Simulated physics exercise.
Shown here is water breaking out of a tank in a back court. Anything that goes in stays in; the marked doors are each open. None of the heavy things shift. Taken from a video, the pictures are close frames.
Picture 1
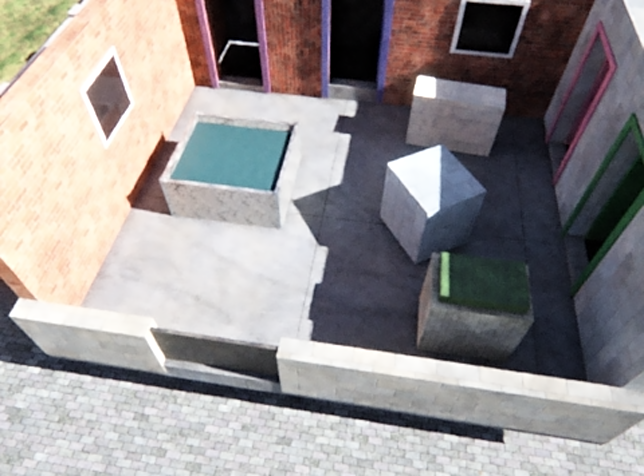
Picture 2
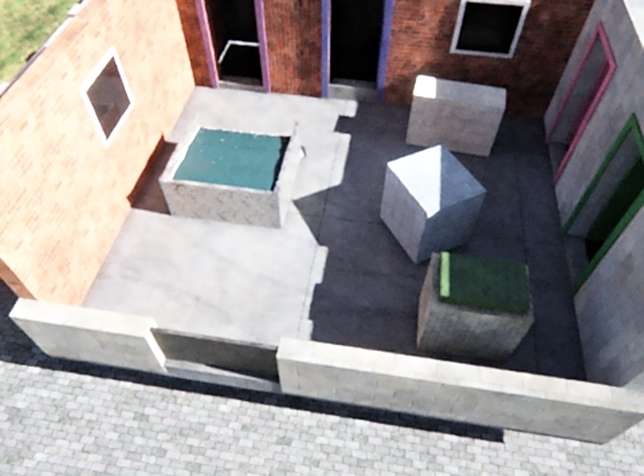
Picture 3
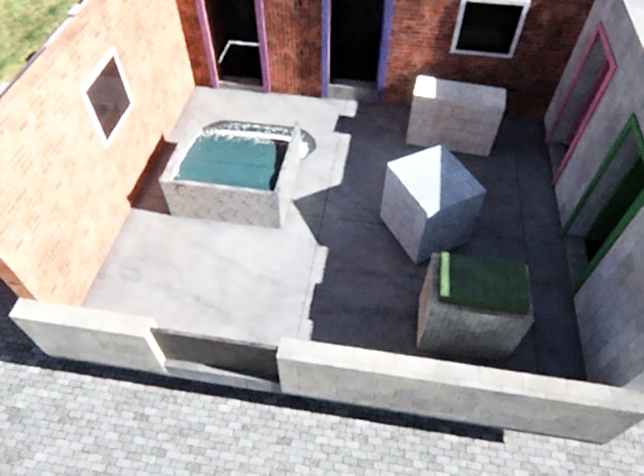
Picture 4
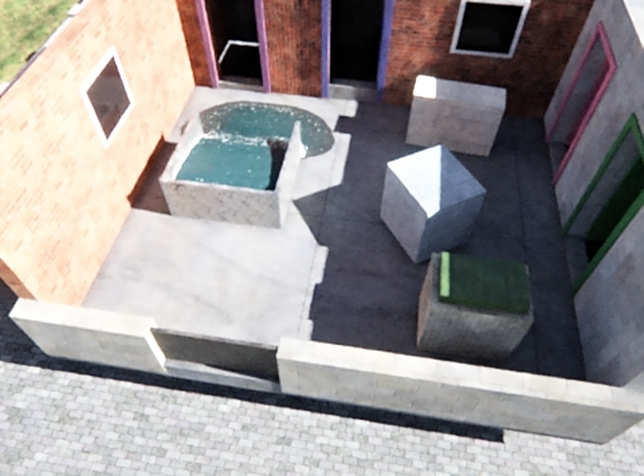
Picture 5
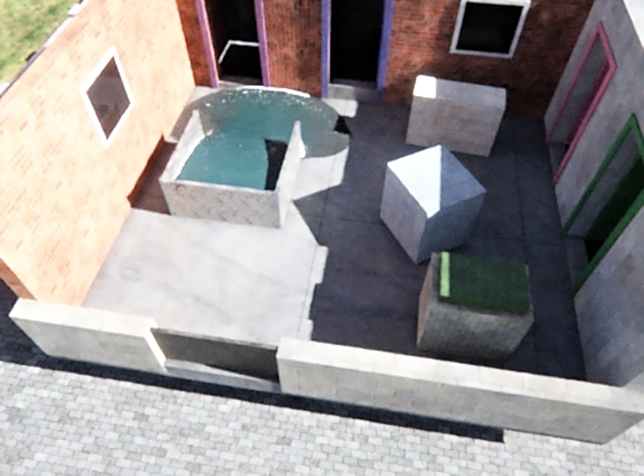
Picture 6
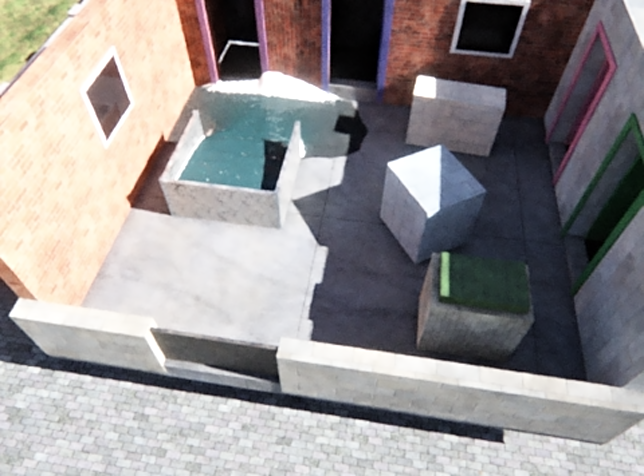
The footage shows an open tank of teal water standing whole in a walled brick court; then its far side gives way, and water pours out across the paving behind it, spreading toward the back wall and the right.
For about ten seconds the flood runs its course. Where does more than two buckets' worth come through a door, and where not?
Through the blue door two buckets or less; through the pink door two buckets or less; through the green door two buckets or less; through the purple door more than two buckets.
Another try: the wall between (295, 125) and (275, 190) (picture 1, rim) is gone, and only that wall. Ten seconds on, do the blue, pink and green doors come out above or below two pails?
Against the threshold, the blue door misses it, the pink door beats it and the green door misses it.
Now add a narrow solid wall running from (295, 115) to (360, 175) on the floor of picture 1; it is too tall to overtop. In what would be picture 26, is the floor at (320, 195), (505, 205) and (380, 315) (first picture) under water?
Log, spots one to three: Swamped; spared; swamped.
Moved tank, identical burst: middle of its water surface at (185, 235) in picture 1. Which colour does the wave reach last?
Answer: The one in green.
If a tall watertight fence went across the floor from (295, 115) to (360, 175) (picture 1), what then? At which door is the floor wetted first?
The purple door.
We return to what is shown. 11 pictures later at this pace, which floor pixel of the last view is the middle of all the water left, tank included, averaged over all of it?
Somewhere around (273, 133) in the last view.
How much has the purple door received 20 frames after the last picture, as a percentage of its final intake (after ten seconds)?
I'd put it at about 100 per cent.
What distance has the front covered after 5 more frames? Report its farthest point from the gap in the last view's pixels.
Front's tip: Near (430, 112).
A moment on, water covers 20 % of the floor; the blue door wet at the sill, nothing in, the pink door not reached, the green door not reached, the purple door over two buckets in.
Next, water covers 25 % of the floor; the blue door wet at the sill, nothing in, the pink door not reached, the green door not reached, the purple door far over two buckets in.
Then, water covers 45 % of the floor; the blue door wet at the sill, nothing in, the pink door under two buckets in, the green door not reached, the purple door far over two buckets in.
Later, water covers 80 % of the floor; the blue door wet at the sill, nothing in, the pink door under two buckets in, the green door wet at the sill, nothing in, the purple door far over two buckets in.
In the end, water covers 100 % of the floor; the blue door wet at the sill, nothing in, the pink door under two buckets in, the green door wet at the sill, nothing in, the purple door far over two buckets in.
